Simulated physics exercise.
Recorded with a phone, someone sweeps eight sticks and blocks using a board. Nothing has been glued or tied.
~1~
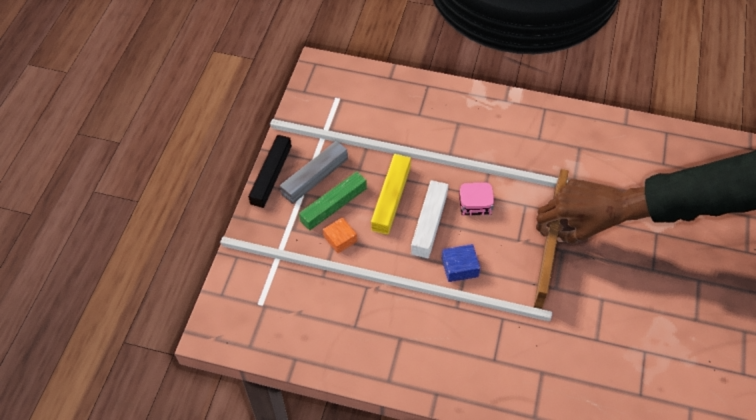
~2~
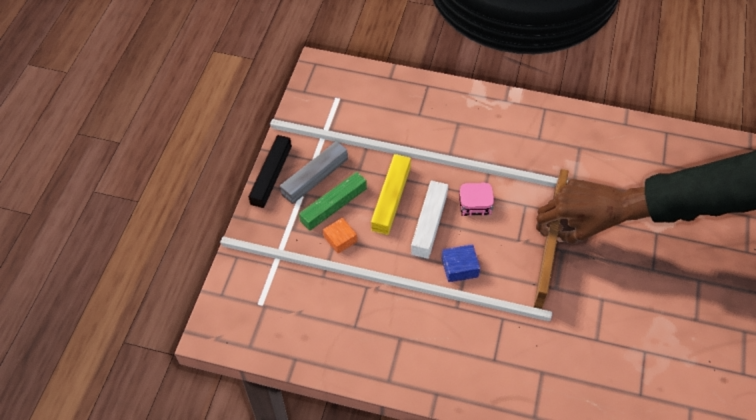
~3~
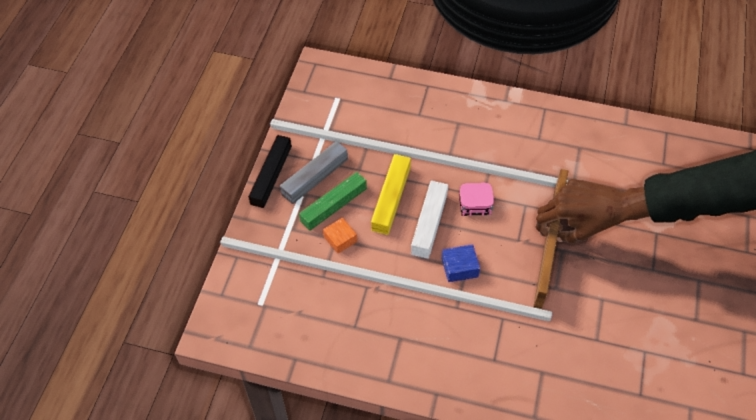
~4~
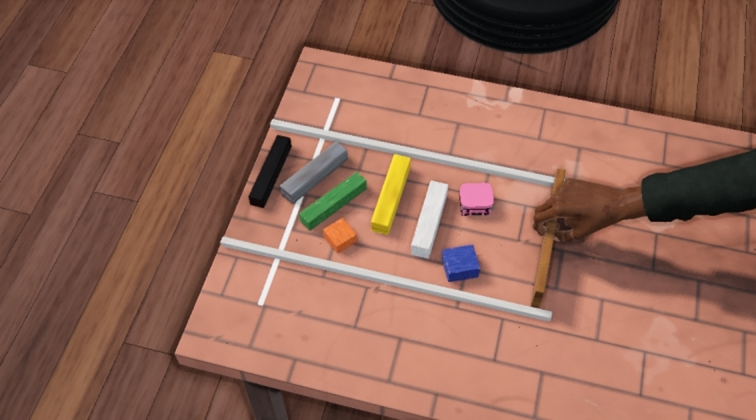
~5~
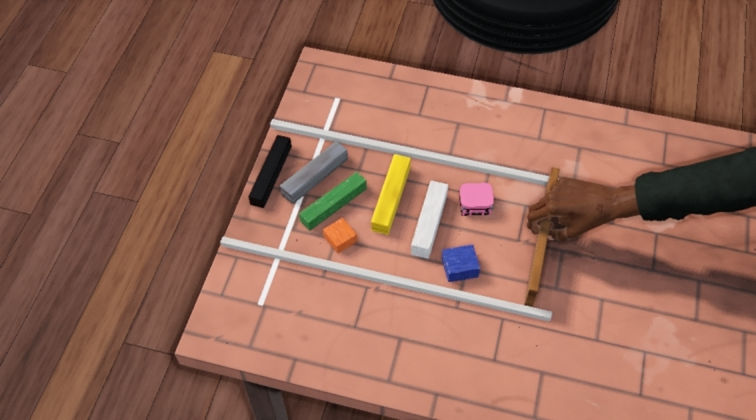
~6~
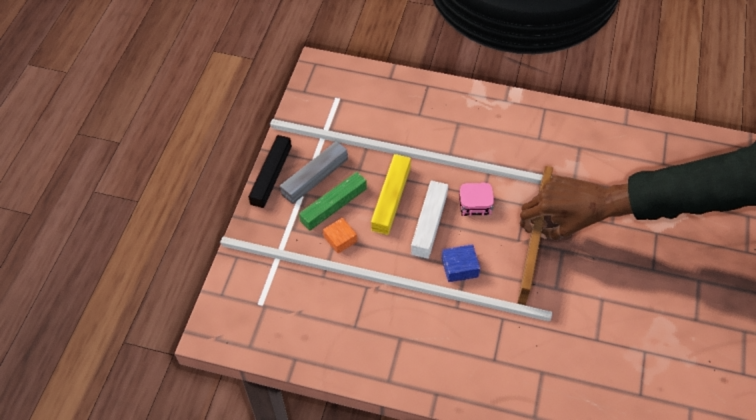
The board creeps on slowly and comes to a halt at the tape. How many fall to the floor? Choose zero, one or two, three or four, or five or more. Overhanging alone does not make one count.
Three or four.
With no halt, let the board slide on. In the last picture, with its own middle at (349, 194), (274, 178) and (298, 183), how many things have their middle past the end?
First 1, next 6, last 4.
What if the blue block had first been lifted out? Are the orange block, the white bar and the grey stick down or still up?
Note: Orange block is on by the end; white bar is on by the end; grey stick is off by the end.
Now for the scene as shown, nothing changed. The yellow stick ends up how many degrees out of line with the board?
It works out to near 0°.
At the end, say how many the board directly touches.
2 in contact.
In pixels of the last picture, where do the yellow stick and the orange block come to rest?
Yellow stick at (253, 164), orange block at (236, 224).
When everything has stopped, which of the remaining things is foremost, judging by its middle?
Yellow stick.
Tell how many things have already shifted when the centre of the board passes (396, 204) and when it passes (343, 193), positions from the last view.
The number moved is 7 and then 8.
Soon after, none off yet; black stick at rest near (271, 171); grey stick at rest near (315, 172); green bar at rest near (334, 201).
In the end, the number that fall off is three or four; gone, green bar, grey stick and black stick.
